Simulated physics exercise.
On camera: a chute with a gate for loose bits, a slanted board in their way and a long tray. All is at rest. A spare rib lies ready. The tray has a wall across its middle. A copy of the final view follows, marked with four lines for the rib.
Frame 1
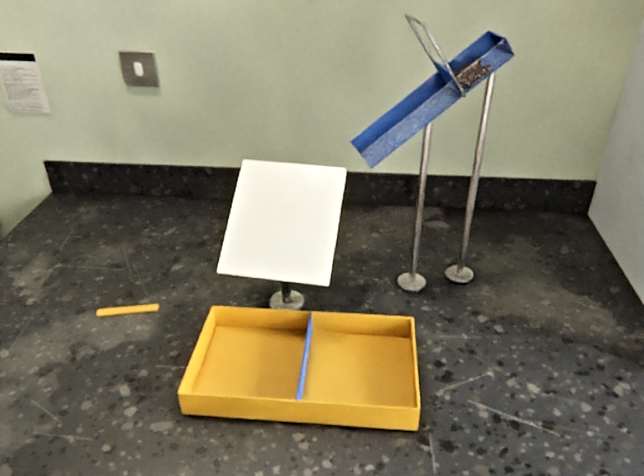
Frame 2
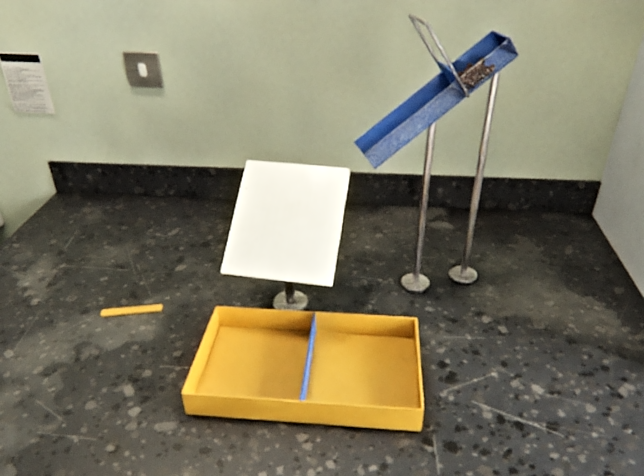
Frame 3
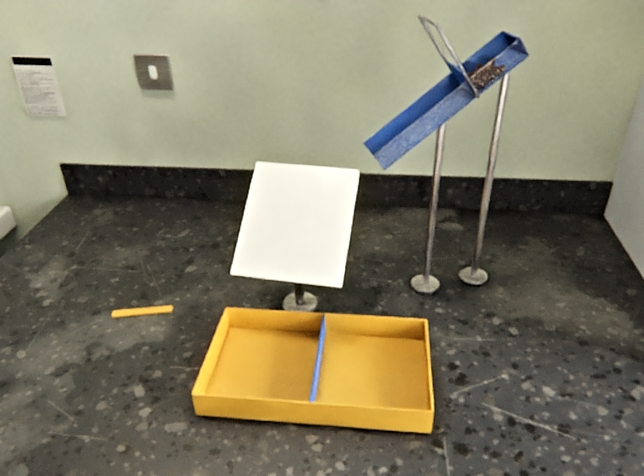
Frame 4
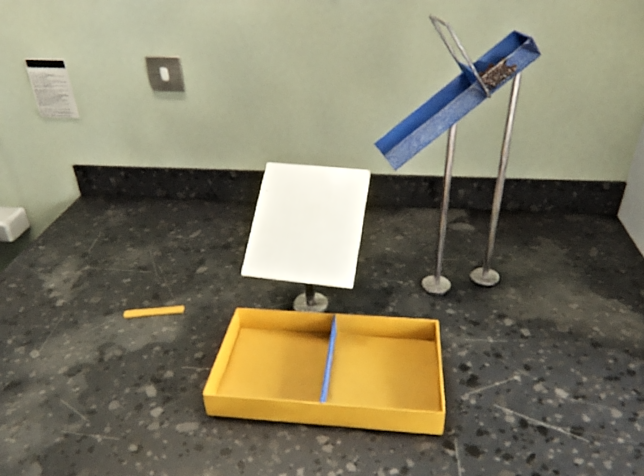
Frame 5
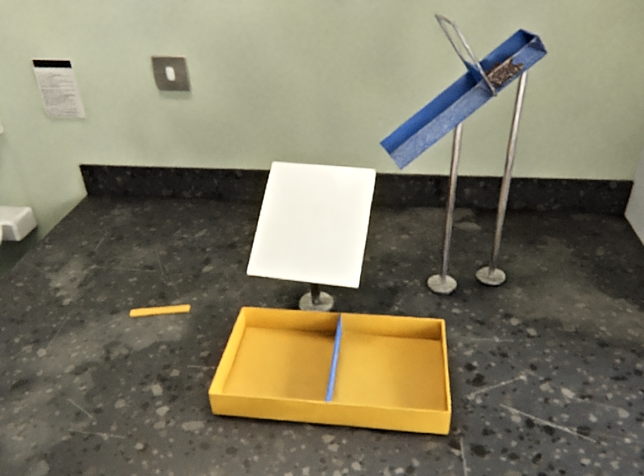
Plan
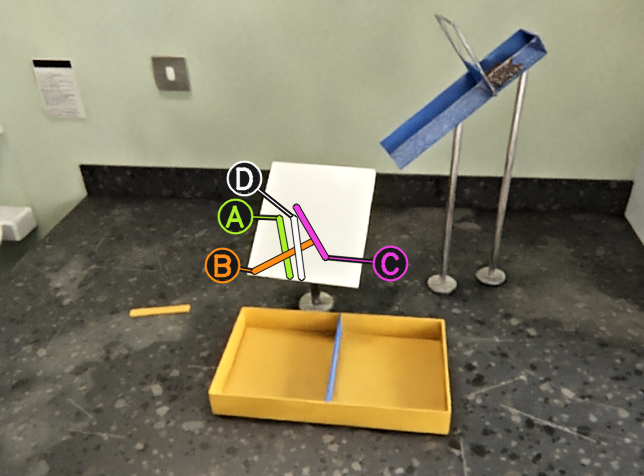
A blue chute holding small brown bits behind its gate slanted down to the left above a tilted white board and a divided yellow tray; nothing moved except the view, which shifted slightly left.
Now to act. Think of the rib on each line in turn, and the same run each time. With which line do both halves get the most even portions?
It is C.
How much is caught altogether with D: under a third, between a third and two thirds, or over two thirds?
Over two thirds.
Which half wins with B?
More lands on the left.
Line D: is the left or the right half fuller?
More lands on the left.
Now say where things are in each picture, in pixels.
In the first picture, load behind the gate (467, 79), allspice berries; lip of the chute (366, 162), sloping fairly steeply.
In the second picture, middle of the board (287, 219), tilted fairly steeply; middle of its low edge (275, 279); of its high edge (298, 164).
In the third picture, front corners of the tray (192, 394) and (433, 412); front end of its middle wall (310, 402); gate still shut (457, 70).
In the fourth picture, middle of the load (492, 80); lip (390, 164).
In the fifth picture, middle of the load (498, 78); lip (395, 163).
On the marked copy, line A from (279, 218) to (289, 276); line B from (312, 241) to (254, 271); line C from (296, 207) to (325, 257); line D from (293, 218) to (301, 277).
Choosing A, of what is caught, almost all in the left half, just a few in the right.
Choosing B, of what is caught, almost all in the left half, just a few in the right.
Choosing C, of what is caught, roughly half in the left half, roughly half in the right.
Choosing D, of what is caught, almost all in the left half, about a tenth in the right.
